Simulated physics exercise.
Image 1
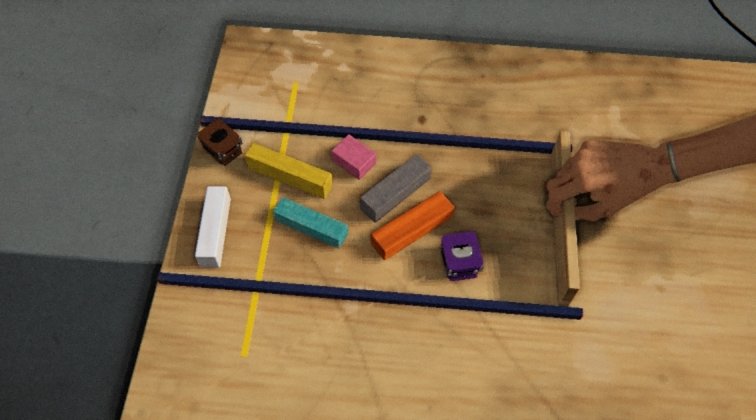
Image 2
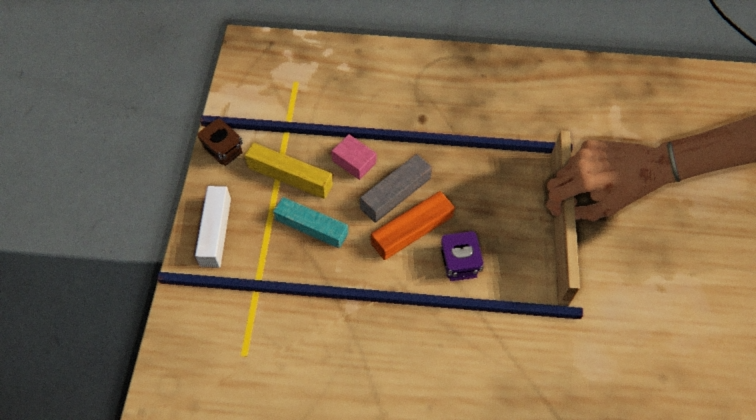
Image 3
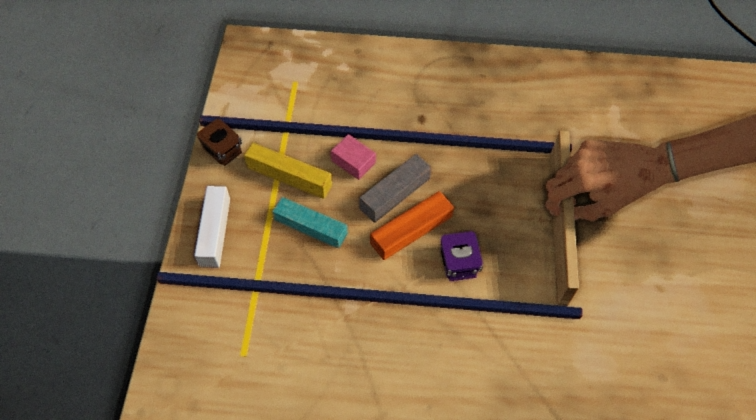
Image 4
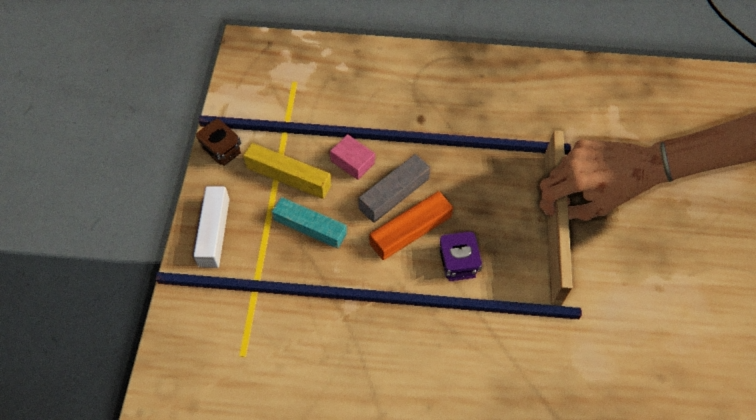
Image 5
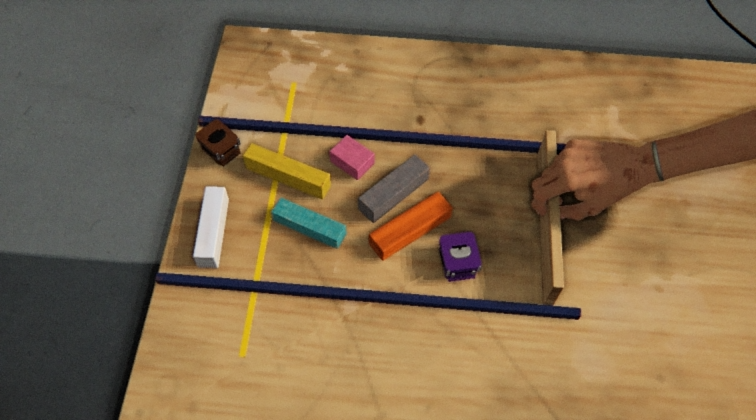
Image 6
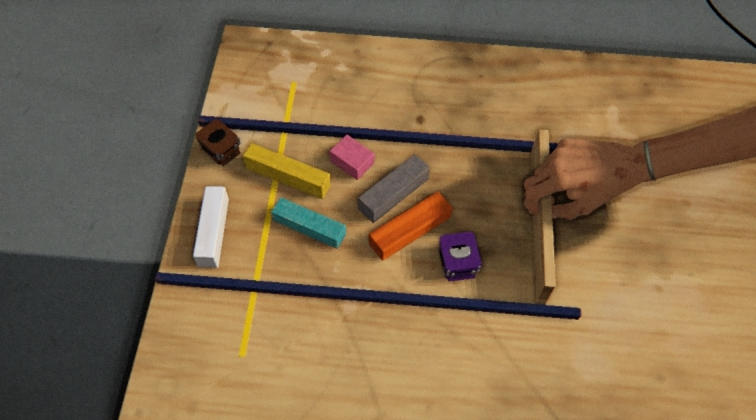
A hand slides a wooden board slightly left between two dark blue rails while the eight coloured pieces ahead lie still.
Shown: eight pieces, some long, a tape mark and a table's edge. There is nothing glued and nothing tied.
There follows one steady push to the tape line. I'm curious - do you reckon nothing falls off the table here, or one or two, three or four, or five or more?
I'd say one or two fall off.
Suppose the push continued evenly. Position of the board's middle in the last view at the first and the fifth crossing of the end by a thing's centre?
At roughly (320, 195), then roughly (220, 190).
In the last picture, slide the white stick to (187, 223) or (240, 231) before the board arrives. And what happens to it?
First place: It remains in place; second place: It remains in place.
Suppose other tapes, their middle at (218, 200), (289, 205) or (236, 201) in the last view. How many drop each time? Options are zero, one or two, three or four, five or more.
Falls: Three to four; 1 or 2; three or four.
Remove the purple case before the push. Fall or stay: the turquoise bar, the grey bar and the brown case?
The turquoise bar stays on, the grey bar remains up, the brown case falls.
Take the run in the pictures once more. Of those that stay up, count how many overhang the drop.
Overhanging: 3.
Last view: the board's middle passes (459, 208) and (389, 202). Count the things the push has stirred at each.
Answer - first 1, then 5.
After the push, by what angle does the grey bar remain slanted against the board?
Angle: Close to 40 degrees.
A little later, none off yet; brown case at rest near (219, 143); white stick at rest near (212, 227); yellow bar at rest near (287, 171).
Next, none off yet; brown case at rest near (219, 143); white stick at rest near (212, 227); yellow bar moving near (284, 170).
Later still, none off yet; brown case tilted a little near (181, 133); white stick moving near (207, 228); yellow bar shifted about its own width near (233, 152).
When it is over, the number that fall off is one or two; down, brown case.
